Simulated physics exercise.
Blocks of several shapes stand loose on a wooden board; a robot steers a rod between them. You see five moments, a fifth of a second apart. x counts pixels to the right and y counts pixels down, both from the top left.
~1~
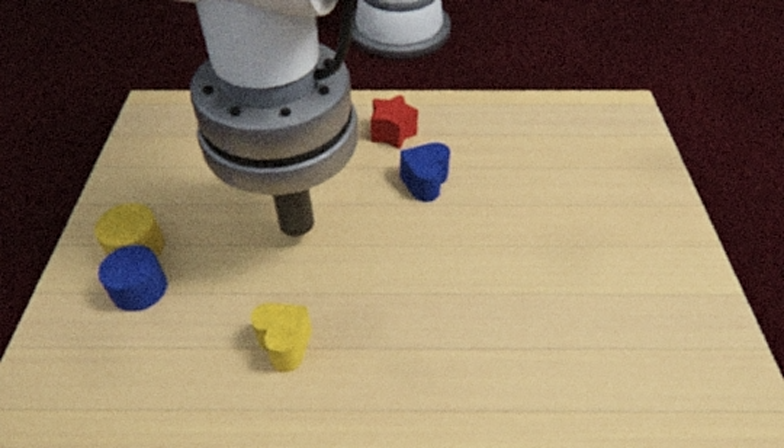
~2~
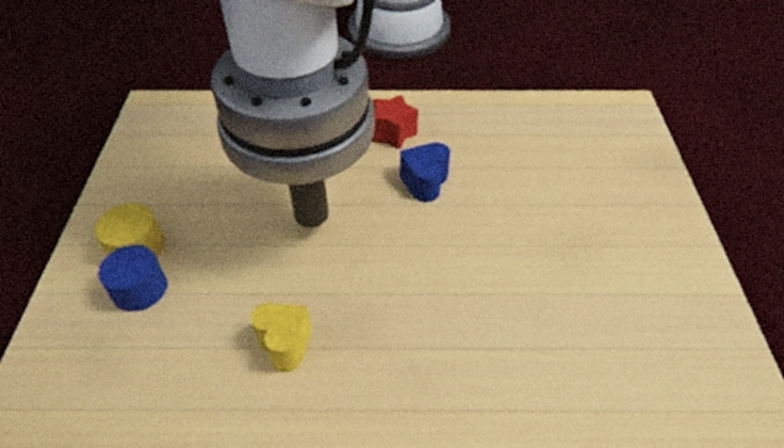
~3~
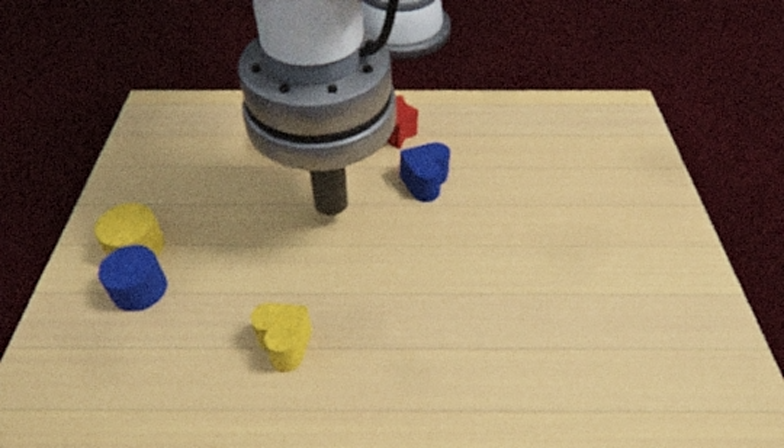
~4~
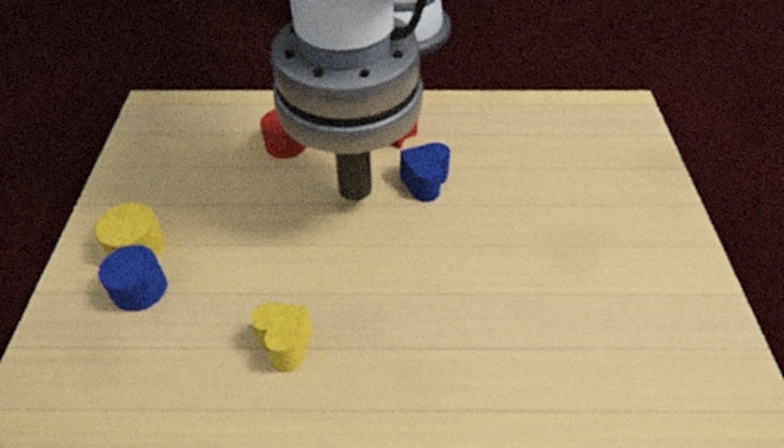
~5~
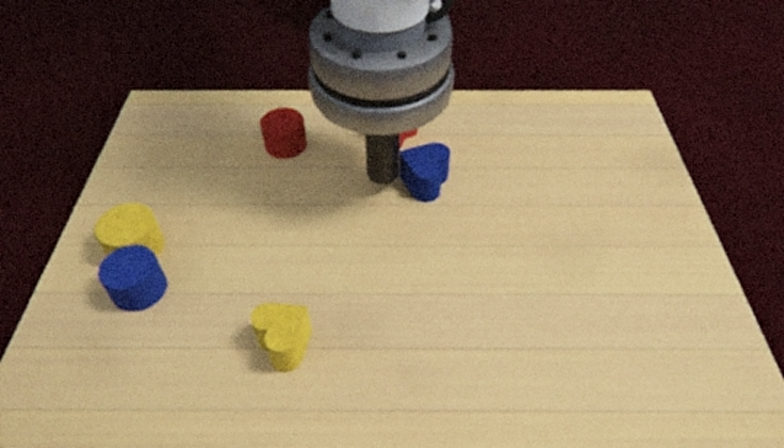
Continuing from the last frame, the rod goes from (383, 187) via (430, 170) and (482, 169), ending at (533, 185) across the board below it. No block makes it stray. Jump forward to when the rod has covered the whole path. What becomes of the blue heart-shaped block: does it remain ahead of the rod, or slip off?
Before the rod.
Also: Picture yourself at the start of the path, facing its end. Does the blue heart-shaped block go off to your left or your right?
It will end up to the right.
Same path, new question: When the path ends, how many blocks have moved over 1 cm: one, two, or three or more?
One block moves more than 1 cm.
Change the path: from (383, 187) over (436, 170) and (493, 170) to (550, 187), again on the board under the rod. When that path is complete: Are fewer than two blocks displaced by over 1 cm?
Yes - that is the case.
On the path given first. One third of the way, rod (432, 156); blue heart-shaped block (467, 155), turned 55° clockwise.
Two thirds of the way, rod (484, 155); blue heart-shaped block (516, 163), turned 90° clockwise.
At the end, rod (536, 171); red star block still; blue heart-shaped block (563, 185), turned 105° clockwise.
